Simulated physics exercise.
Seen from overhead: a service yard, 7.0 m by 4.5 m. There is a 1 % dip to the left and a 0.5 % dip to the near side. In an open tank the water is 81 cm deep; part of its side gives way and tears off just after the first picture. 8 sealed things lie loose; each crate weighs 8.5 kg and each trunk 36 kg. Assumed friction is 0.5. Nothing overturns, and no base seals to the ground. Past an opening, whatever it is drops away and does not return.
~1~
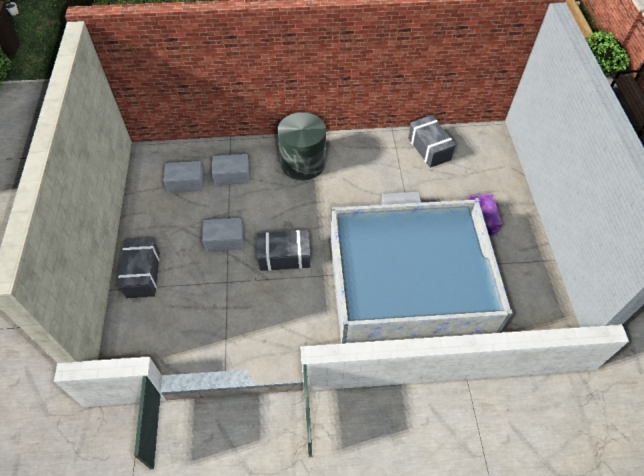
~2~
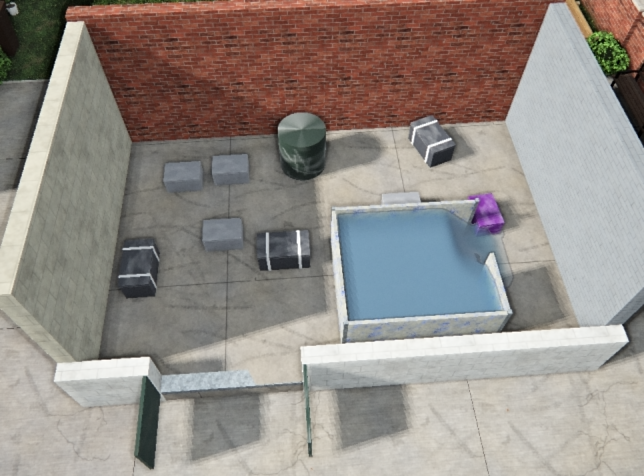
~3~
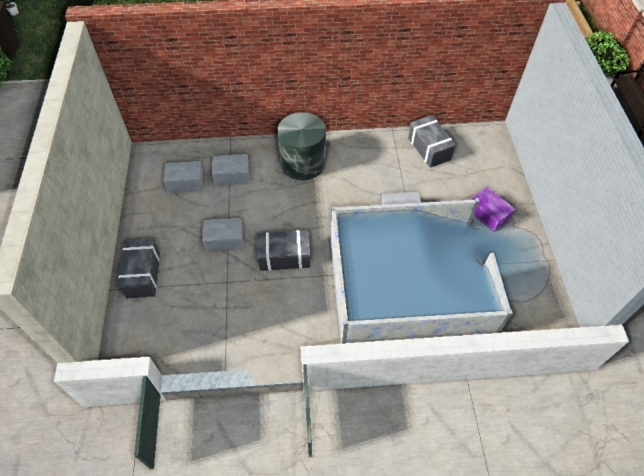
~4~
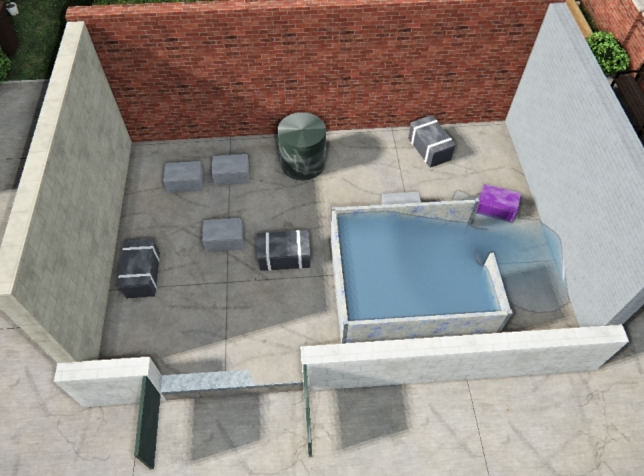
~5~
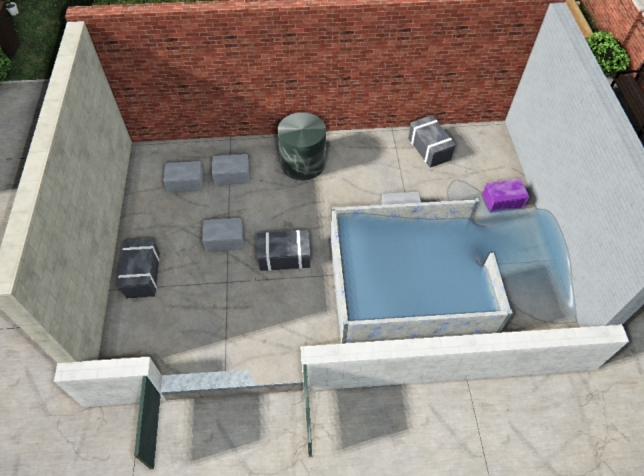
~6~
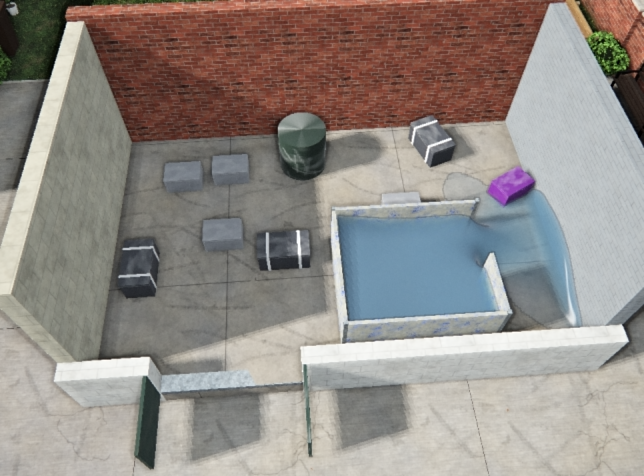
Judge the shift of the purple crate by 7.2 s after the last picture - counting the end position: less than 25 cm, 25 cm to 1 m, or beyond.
The purple crate goes a long way.
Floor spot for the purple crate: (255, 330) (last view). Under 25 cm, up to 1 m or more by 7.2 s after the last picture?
What happens is that it covers a big distance.
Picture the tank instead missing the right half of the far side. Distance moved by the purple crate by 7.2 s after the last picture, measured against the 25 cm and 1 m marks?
With that failure, the purple crate lands a long way off.
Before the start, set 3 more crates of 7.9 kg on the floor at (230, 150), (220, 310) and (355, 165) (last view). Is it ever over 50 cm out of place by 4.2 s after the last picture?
One by one: Beyond the mark, below the mark, beyond the mark.
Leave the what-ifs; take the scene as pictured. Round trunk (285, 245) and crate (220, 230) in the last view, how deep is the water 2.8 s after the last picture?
Depths: Near 0 cm, then near 0 cm.
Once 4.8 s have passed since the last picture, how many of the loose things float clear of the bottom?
Then: 3.
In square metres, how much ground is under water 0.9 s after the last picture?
Near 9.5 m2 in all.
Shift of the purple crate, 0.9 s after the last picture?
Shift by then: About 200 cm.
Then, 0.9 s after the last picture the purple crate is near (463, 121), 1.9 m from its start, aground; 0 of 8 are out; 0 afloat.
Then, 2.8 s after the last picture the purple crate is near (340, 166), 2.5 m from its start, afloat; 0 of 8 are out; 1 afloat.
Then, 4.8 s after the last picture the purple crate is near (299, 228), 3.0 m from its start, afloat; 0 of 8 are out; 3 afloat.
Then, 7.2 s after the last picture the purple crate is near (294, 236), 3.1 m from its start, afloat; 0 of 8 are out; 6 afloat.
